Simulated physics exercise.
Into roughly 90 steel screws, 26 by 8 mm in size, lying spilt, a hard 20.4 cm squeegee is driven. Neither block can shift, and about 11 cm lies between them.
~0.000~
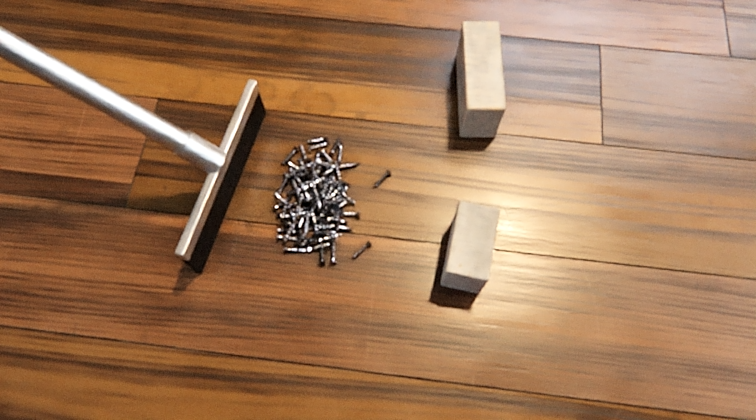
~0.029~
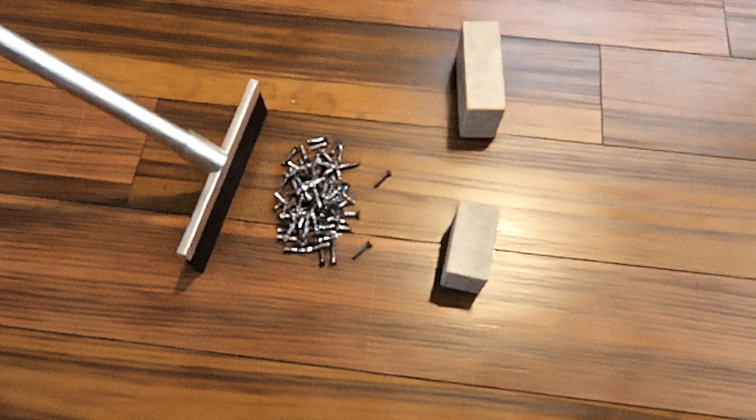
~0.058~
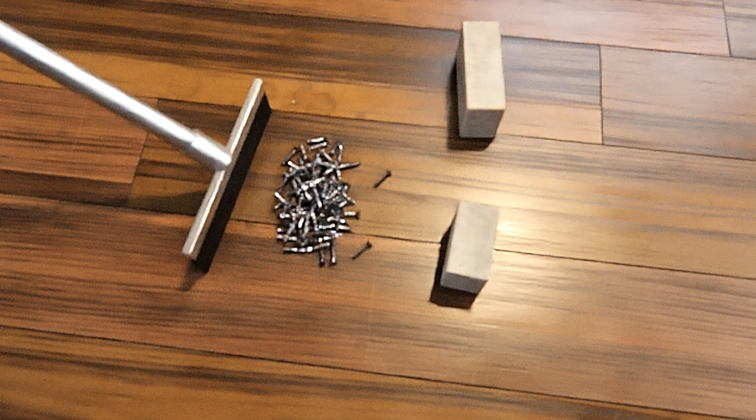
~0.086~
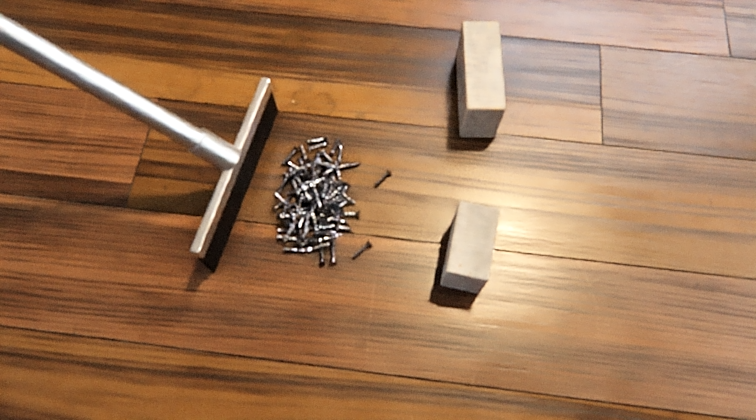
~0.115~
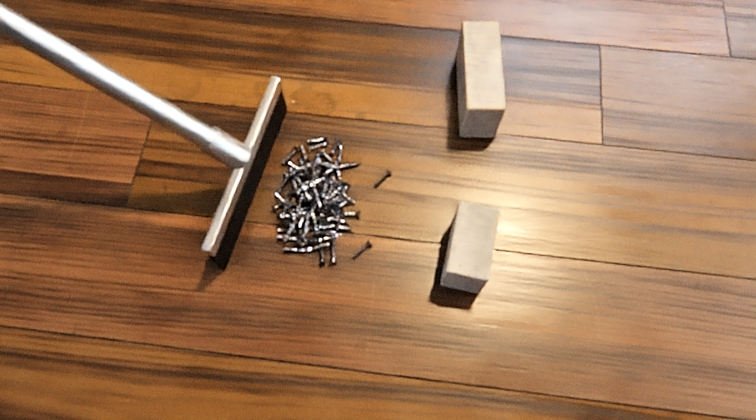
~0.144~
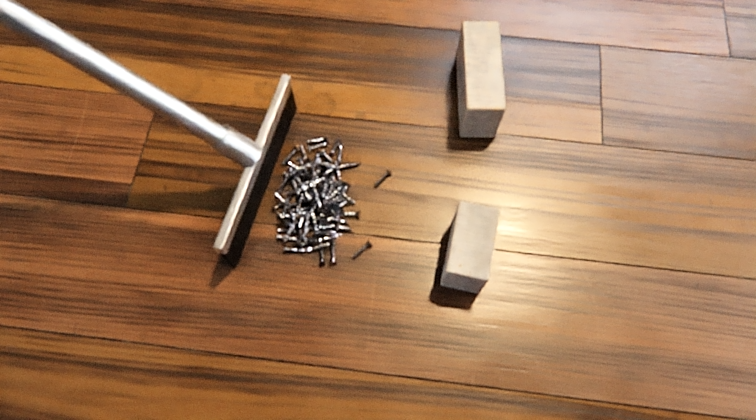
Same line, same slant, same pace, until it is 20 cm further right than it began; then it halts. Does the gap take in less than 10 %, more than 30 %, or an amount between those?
Into the gap: Few.
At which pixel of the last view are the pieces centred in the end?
I'd say somewhere near (428, 202).
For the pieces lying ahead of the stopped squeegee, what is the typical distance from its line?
Distance: Around 3 cm.
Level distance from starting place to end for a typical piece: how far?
Around 12 centimetres.
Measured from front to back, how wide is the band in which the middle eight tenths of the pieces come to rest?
It works out at some 14 centimetres.
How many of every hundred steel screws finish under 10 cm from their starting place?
About 15 %.
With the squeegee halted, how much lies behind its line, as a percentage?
Estimated share: Near 10 %.
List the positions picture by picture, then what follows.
The first frame shows squeegee from (184, 255) to (254, 89); moved 0.0 cm; 0 pieces shifted; middle of the spill at (317, 198); block at (474, 240); block at (484, 64).
The second frame shows squeegee from (186, 254) to (255, 89); moved 0.2 cm; 0 pieces shifted; middle of the spill at (317, 198).
The third frame shows squeegee from (191, 254) to (260, 88); moved 0.7 cm; 0 pieces shifted; middle of the spill at (317, 198).
The fourth frame shows squeegee from (199, 252) to (267, 87); moved 1.4 cm; 0 pieces shifted; middle of the spill at (317, 198).
The fifth frame shows squeegee from (210, 250) to (277, 86); moved 2.5 cm; 0 pieces shifted; middle of the spill at (317, 198).
The sixth frame shows squeegee from (222, 248) to (287, 84); moved 3.7 cm; 0 pieces shifted; middle of the spill at (317, 198); block at (474, 240); block at (484, 64). Its speed is about 0.39 m/s, heading 17 degrees away from the viewer.
After 0.39 s, squeegee 13 cm from its start, spill 14 cm wide; held up before the blocks 100 %.
Then, at 0.63 s, squeegee 21 cm from its start, spill 17 cm wide; held up before the blocks 95 %.
After 0.84 s, squeegee 21 cm from its start, spill 17 cm wide; held up before the blocks 95 %.
In the end, at 1.0 s, in or through the gap 0 %, round the near block 0 %, round the far block 0 %, held up before the blocks 95 %.
